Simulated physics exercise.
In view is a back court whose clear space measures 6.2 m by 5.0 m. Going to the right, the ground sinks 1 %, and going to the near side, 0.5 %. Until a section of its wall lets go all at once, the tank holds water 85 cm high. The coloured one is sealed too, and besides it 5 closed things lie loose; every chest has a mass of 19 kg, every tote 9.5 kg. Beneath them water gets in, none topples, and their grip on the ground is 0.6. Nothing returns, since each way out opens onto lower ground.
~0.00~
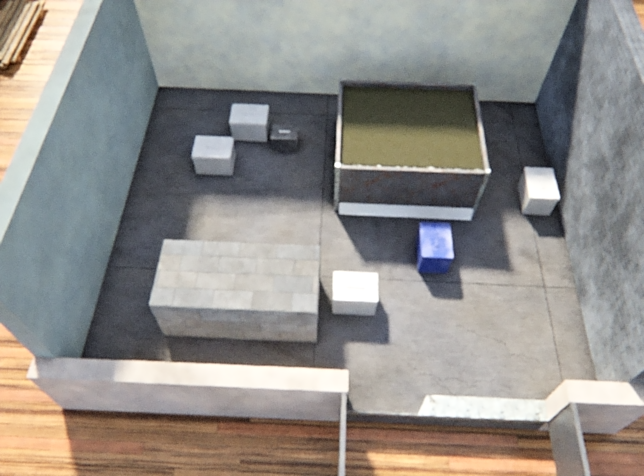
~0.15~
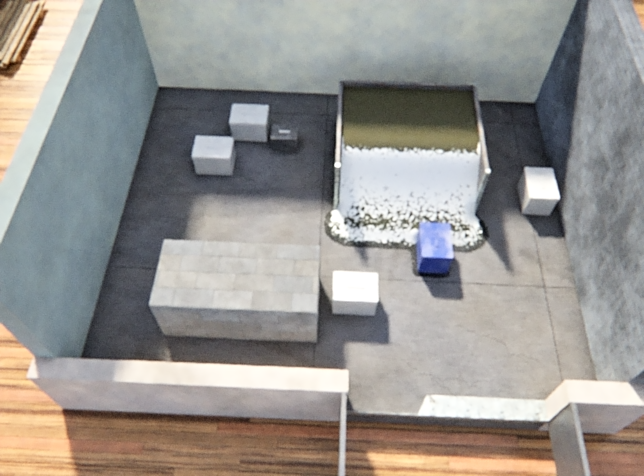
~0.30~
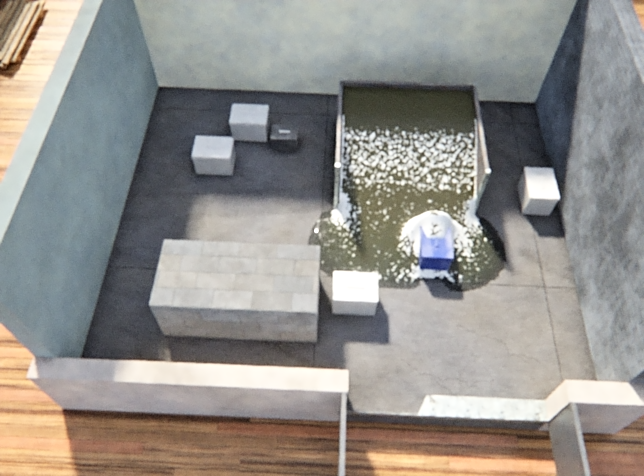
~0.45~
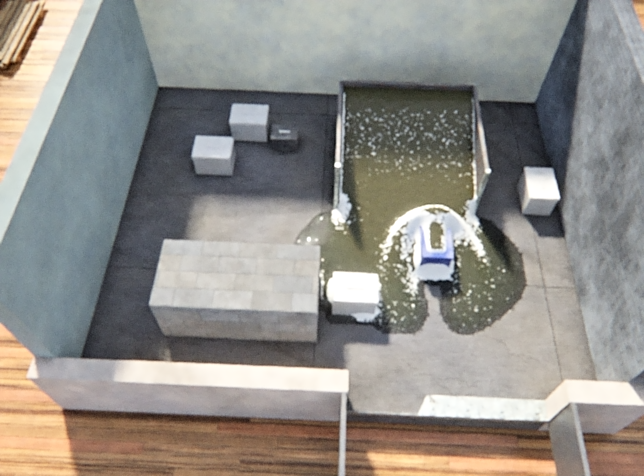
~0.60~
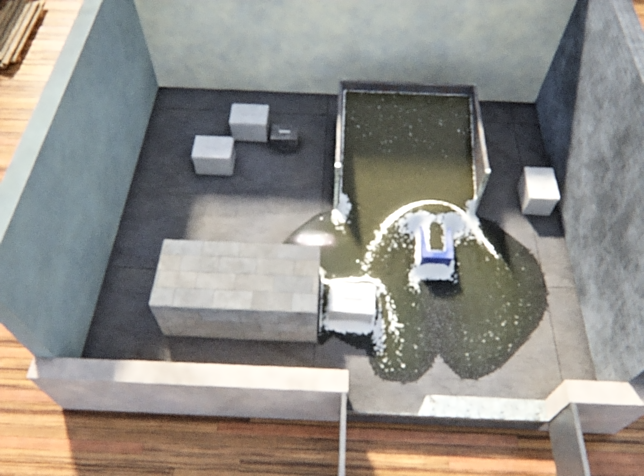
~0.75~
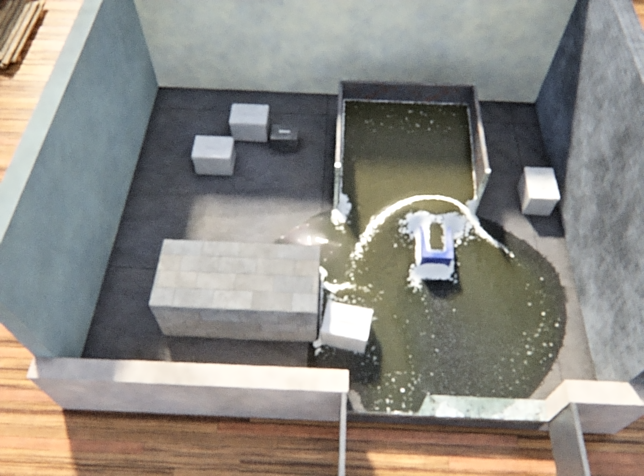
A walled courtyard, with water pouring from an opened tank, surging around a blue box, spreading outward and nudging a white box.
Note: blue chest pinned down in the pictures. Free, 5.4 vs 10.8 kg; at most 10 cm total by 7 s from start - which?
It's likely that even the extra mass fails.
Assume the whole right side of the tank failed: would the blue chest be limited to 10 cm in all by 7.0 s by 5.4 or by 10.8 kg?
So only the heavier pick.
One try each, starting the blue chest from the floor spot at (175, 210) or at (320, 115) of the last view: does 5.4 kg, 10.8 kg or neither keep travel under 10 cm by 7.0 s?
One by one: No mass suffices; lighter mass suffices.
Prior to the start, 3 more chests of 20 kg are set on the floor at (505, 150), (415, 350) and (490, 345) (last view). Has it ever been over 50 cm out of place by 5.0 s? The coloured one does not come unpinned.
Taking them one by one: Below the mark; above the mark; above the mark.
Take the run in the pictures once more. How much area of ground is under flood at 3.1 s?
I'd estimate close to 20 m2.
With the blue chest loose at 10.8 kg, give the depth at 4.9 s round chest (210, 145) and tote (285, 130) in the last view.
Close to 5 and 0 centimetres.
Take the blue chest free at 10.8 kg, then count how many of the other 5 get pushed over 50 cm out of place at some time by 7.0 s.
The total is 1.
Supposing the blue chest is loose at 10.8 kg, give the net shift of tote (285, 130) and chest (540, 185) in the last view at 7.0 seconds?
Net distance: First 0 cm, second 0 cm.
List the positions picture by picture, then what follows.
The blue chest at (436, 240), on the bottom; water covers 3.1 m2; 0 of 6 have shifted, in the first picture.
The blue chest at (436, 240) rests on the ground; water covers 4.2 m2; 0 of 6 have shifted, in the second picture.
The blue chest at (436, 240) rests on the ground; 5.8 m2 under water; 0 of 6 have shifted, in the third picture.
The blue chest at (436, 240), on the bottom; water covers 7.5 m2; 0 of 6 have shifted, in the fourth picture.
The blue chest at (436, 240) rests on the ground; 9.5 m2 under water; 1 of 6 have shifted, in the fifth picture.
The blue chest at (436, 240), on the bottom; water covers 11.7 m2; 1 of 6 have shifted, in the sixth picture.
After 1.4 s the blue chest would be gone out with 5.4 kg and gone out with 10.8 kg.
After 3.1 s the blue chest would be gone out with 5.4 kg and gone out with 10.8 kg.
After 4.9 s the blue chest would be gone out with 5.4 kg and gone out with 10.8 kg.
After 7.0 s the blue chest would be gone out with 5.4 kg and gone out with 10.8 kg.
